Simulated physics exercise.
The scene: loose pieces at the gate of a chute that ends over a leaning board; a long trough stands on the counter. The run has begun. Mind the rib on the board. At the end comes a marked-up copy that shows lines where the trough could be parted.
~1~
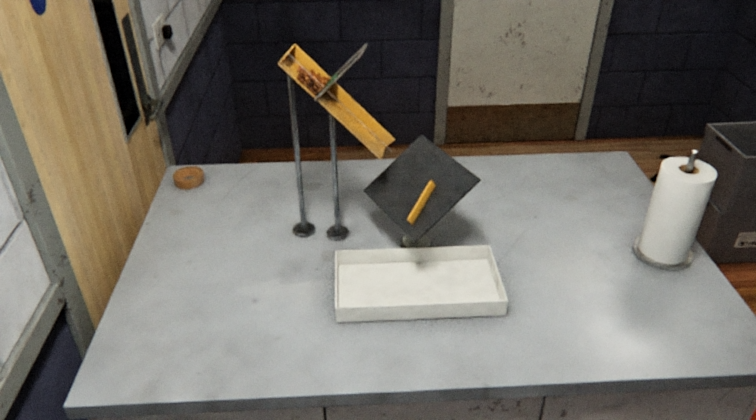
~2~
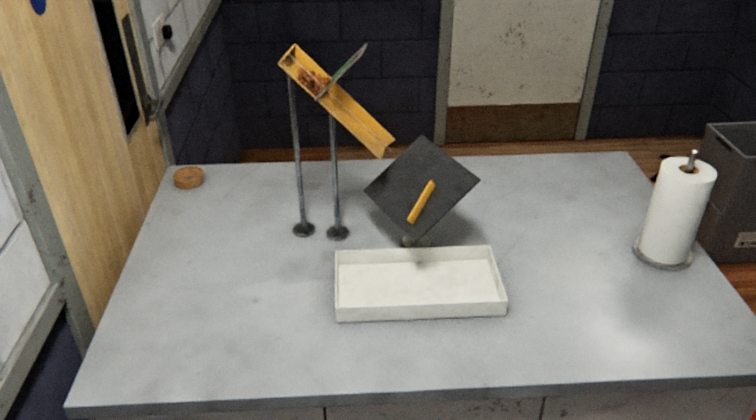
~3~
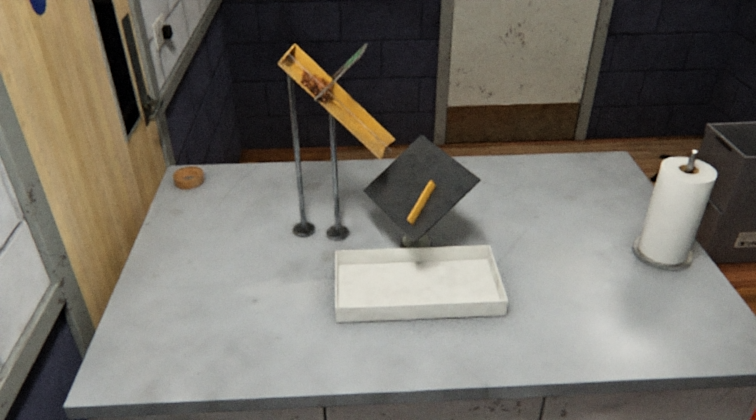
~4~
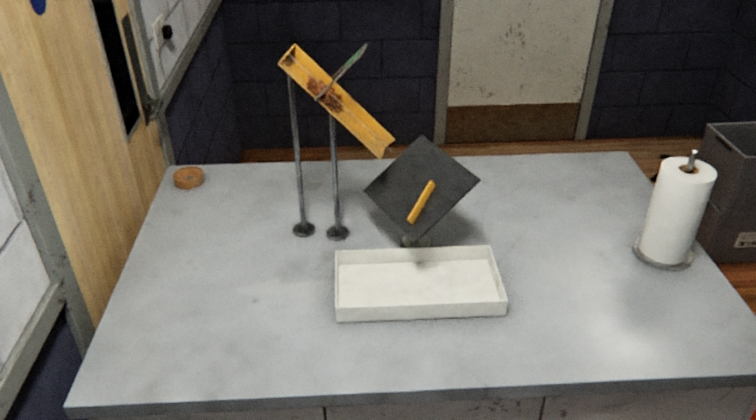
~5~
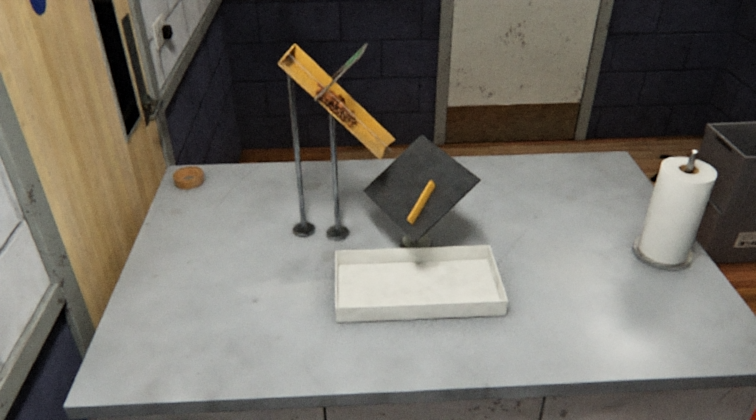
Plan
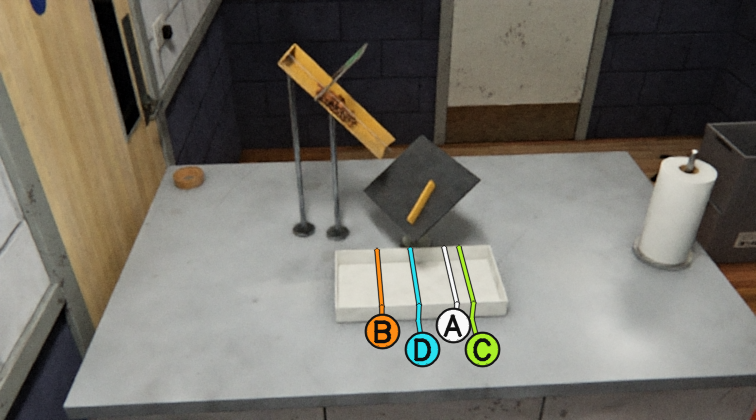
On a grey counter, small brown pieces sliding down a sloping yellow chute, above a dark tilted board and empty white trough.
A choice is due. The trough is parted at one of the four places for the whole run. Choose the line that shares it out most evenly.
B beats the others.
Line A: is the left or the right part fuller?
The left side.
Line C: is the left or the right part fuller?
More lands on the left.
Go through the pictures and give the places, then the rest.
The first frame shows load behind the gate (315, 81), cereal balls; lip of the chute (383, 154), sloping fairly steeply.
The second frame shows middle of the board (418, 185), tilted fairly steeply; middle of its low edge (387, 215); of its high edge (449, 155).
The third frame shows front corners of the trough (336, 308) and (507, 300), empty; front of the load (327, 98).
The fourth frame shows middle of the load (327, 94); its front (341, 106), roughly a quarter of the way to the lip; rib from (431, 180) to (407, 220).
The fifth frame shows middle of the load (339, 105); its front (356, 123), roughly half of the way to the lip.
On the marked copy, line A crosses the front rim at (456, 303); line B crosses the front rim at (381, 306); line C crosses the front rim at (473, 302); line D crosses the front rim at (418, 304).
With A, of what is caught, almost all on the left of the divider, just a few on the right.
With B, of what is caught, roughly half on the left of the divider, roughly half on the right.
With C, of what is caught, every piece on the left of the divider, not one piece on the right.
With D, of what is caught, almost all on the left of the divider, just a few on the right.
